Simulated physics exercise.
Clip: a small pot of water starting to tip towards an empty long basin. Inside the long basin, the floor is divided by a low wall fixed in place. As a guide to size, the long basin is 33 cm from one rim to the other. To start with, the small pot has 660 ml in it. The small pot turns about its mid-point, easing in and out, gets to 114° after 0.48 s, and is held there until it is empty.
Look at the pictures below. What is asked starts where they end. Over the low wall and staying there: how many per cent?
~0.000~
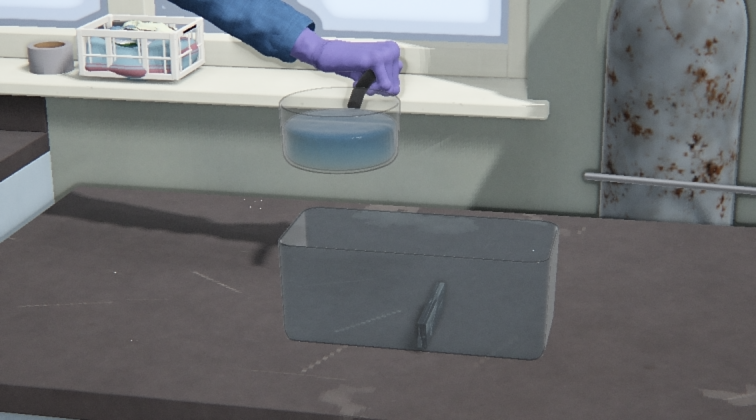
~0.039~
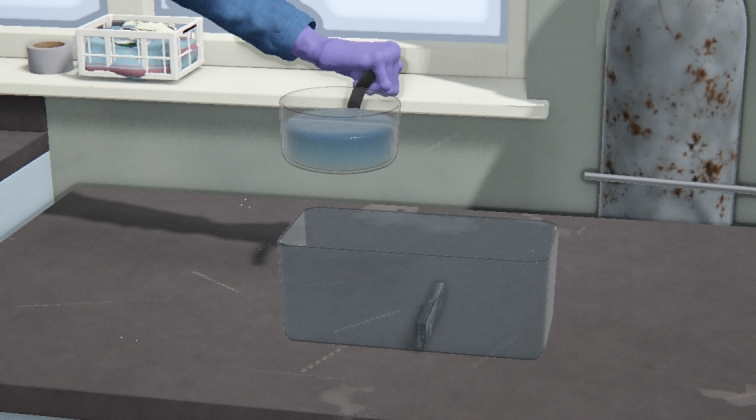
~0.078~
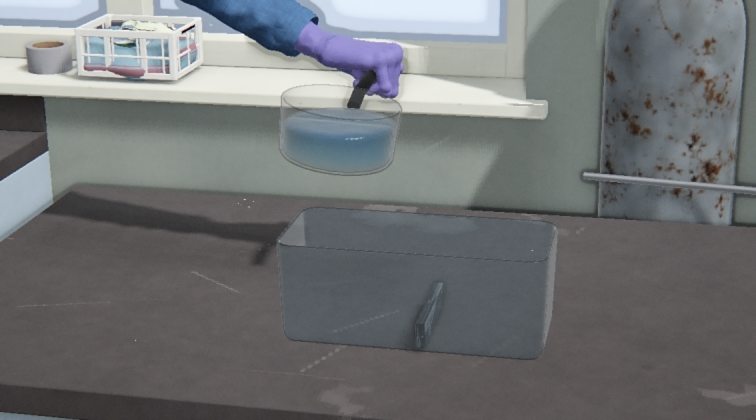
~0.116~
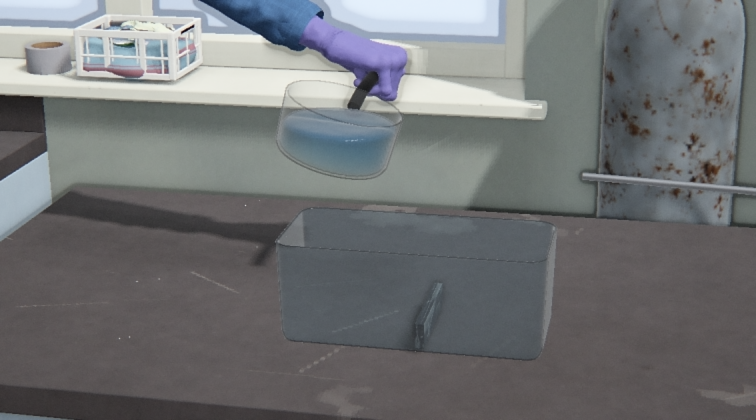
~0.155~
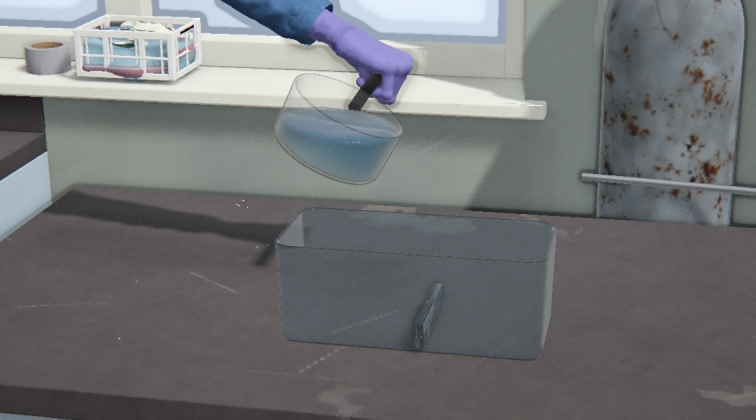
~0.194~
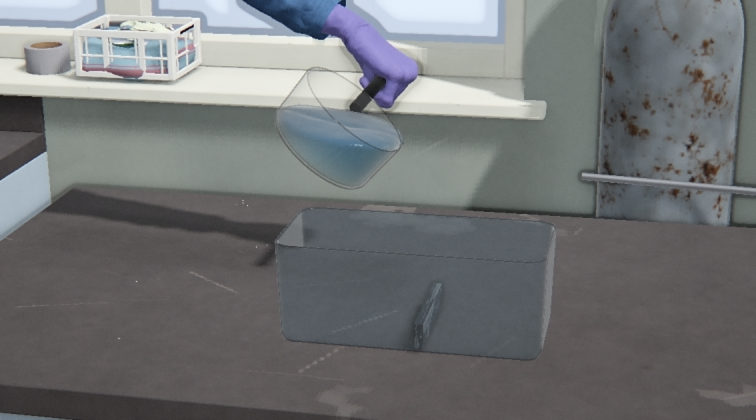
38 out of 100.
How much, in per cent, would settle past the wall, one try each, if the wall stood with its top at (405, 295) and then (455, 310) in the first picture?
One try each: Around 65 percent and then around 25 percent.
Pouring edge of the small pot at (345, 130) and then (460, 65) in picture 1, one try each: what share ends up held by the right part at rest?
In order, 25 and 70 per cent.
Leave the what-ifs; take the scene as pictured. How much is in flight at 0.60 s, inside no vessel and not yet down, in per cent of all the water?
4 per cent, roughly.
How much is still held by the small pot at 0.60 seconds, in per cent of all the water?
Around 2 percent of it.
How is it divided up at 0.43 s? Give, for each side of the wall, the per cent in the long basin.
Left: Around 26. Right: Around 22.
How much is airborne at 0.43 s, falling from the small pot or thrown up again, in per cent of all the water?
Share: Roughly 38 per cent.
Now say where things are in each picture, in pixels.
It leans 0°; its right rim is at (398, 106); the water meets the walls at (287, 119) and (397, 124); the long basin's rim runs from (292, 227) to (554, 244); the wall's top is at (432, 304), in the first frame.
It leans 2°; its right rim is at (398, 108); the water meets the walls at (287, 118) and (397, 124), in the second frame.
It leans 7°; its right rim is at (400, 113); the water meets the walls at (286, 117) and (396, 126), in the third frame.
It leans 16°; its right rim is at (401, 123); the water meets the walls at (284, 116) and (397, 129), in the fourth frame.
It leans 27°; its right rim is at (401, 136); the water meets the walls at (284, 114) and (400, 132), in the fifth frame.
It leans 40°; its right rim is at (398, 150); the water meets the walls at (282, 107) and (397, 138); 2 per cent is over the edge, in the sixth frame.
By 0.43 s the tilt is 111° and 14 per cent is still to pour, 26 is left of the wall and 21 right of it.
By 0.60 s the tilt is 114° and 2 per cent is still to pour, 56 is left of the wall and 38 right of it.
By 0.78 s the tilt is 114° and 0 per cent is still to pour, 58 is left of the wall and 37 right of it.
By 0.98 s the tilt is 114° and 0 per cent is still to pour, 59 is left of the wall and 38 right of it.
At rest 59 per cent lies left of the wall, 38 right of it and 3 outside.
